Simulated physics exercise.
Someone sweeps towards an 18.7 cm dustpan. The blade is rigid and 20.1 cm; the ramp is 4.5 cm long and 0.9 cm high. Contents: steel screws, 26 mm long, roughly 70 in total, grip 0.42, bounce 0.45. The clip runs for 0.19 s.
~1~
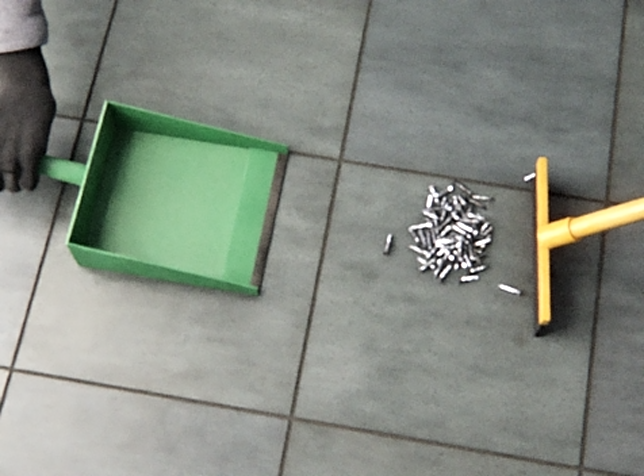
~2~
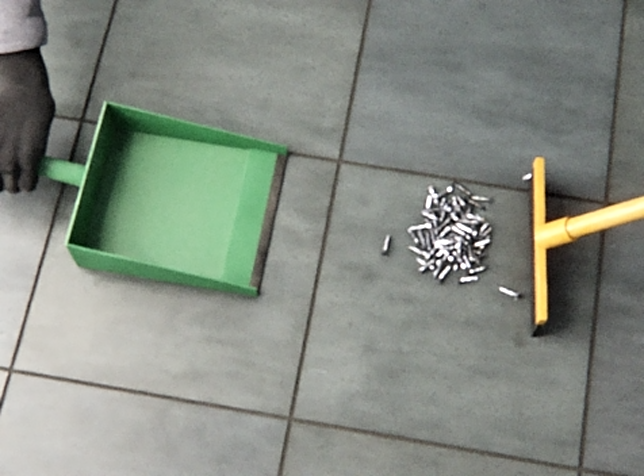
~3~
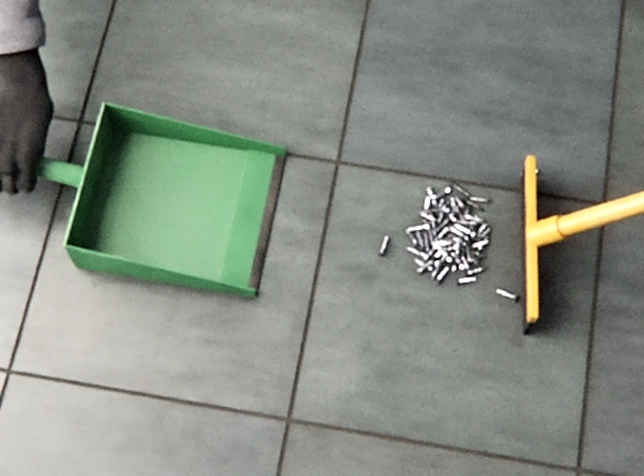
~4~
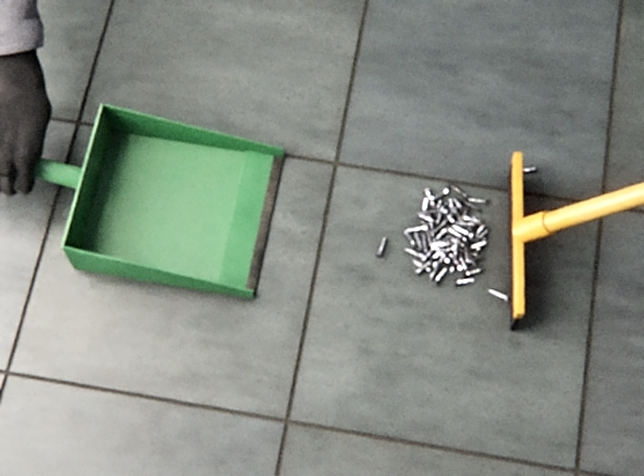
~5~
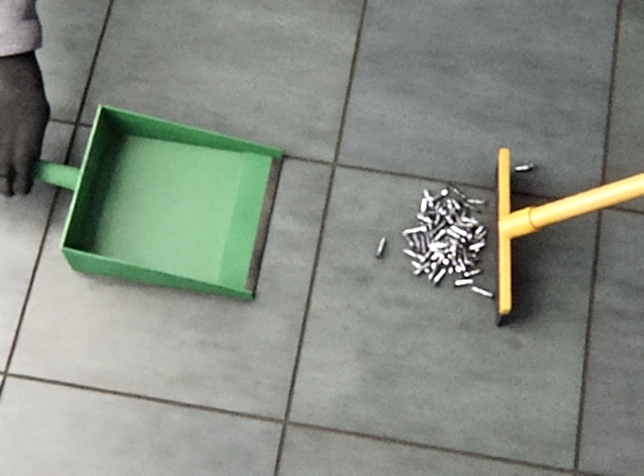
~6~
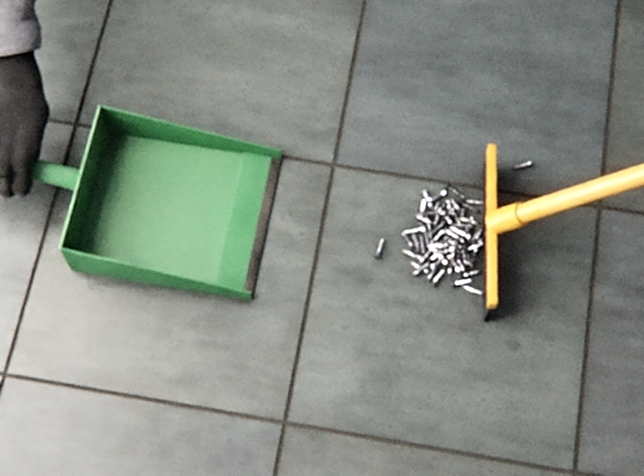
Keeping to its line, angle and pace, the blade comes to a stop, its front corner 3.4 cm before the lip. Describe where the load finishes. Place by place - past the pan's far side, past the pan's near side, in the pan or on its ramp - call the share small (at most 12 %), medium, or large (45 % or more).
Far side - medium, near side - small, pan - small.
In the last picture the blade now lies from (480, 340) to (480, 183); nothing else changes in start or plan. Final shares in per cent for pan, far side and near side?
Final per cent - pan 0, far 5, near 20.
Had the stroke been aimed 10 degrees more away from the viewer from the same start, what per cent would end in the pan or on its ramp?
That gives near 0 in a hundred.
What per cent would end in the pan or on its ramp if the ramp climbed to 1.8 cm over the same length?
It would be roughly 0 percent.
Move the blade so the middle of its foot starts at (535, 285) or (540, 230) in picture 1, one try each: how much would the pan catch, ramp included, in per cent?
Close to 5 in a hundred, then close to 0 in a hundred.
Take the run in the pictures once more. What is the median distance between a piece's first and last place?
It comes to some 20 cm.
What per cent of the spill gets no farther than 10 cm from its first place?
Some 0 per cent.
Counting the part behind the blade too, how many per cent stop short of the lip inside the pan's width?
Around 75 in a hundred.
Then, 0.28 s after the last picture, middle of the blade 16 cm from the lip; 0 % over the lip, far side 10 %, near side 0 %.
Then, 0.47 s after the last picture, middle of the blade 9 cm from the lip; 0 % over the lip, far side 15 %, near side 0 %.
Then, 0.77 s after the last picture, middle of the blade 5 cm from the lip; 0 % over the lip, far side 20 %, near side 0 %.
In the end, far side 20 %, near side 0 %, pan 0 %, in front of the lip or behind the blade 75 %.
